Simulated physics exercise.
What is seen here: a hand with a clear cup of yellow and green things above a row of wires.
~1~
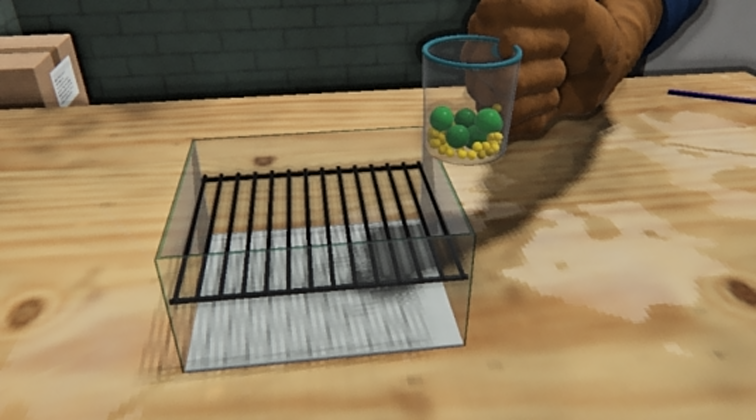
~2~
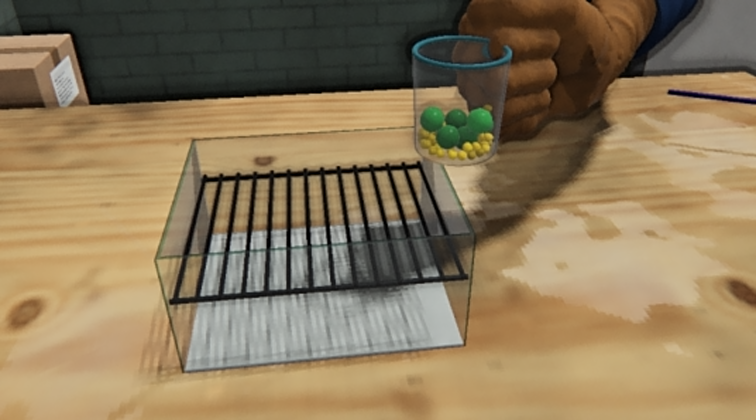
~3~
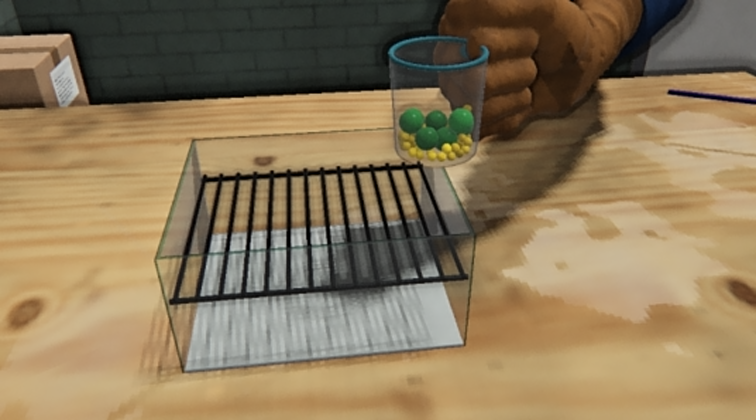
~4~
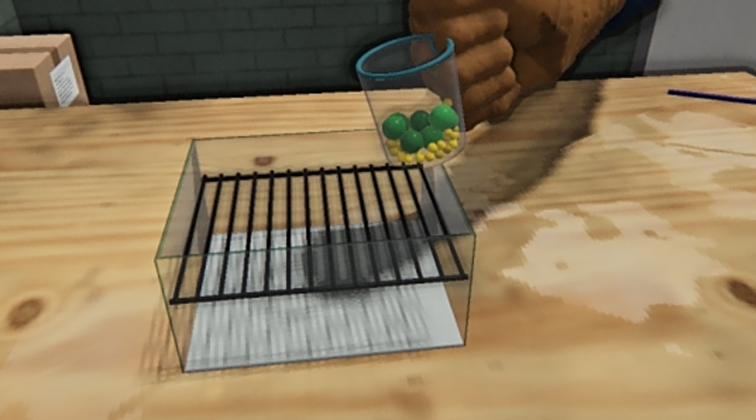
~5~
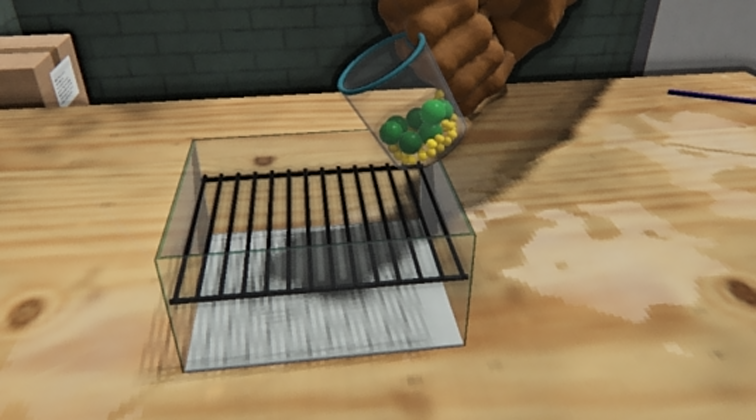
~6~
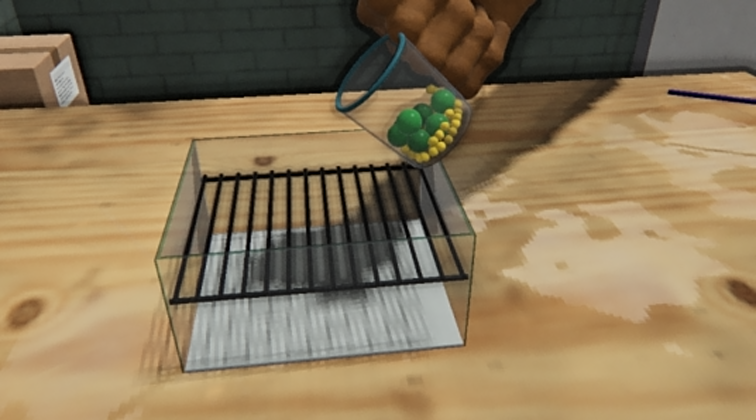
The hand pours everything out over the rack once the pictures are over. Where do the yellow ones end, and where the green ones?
I reckon the yellow ones will pass, and the green ones won't pass.
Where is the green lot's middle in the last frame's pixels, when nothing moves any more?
Roughly (298, 210).
Then, 0.30 s on from there, yellow ones, the whole lot in the cup; green ones, the whole lot in the cup.
Then, 0.62 s on from there, yellow ones, the whole lot in the cup; green ones, the whole lot in the cup.
Then, 1.01 s on from there, yellow ones, only a few in the cup, near two thirds on or over the wires, near a third under the rack; green ones, the whole lot on or over the wires.
In the end, yellow ones, only a few on the wires, all but a few under the rack; green ones, the whole lot on the wires, none at all under the rack.
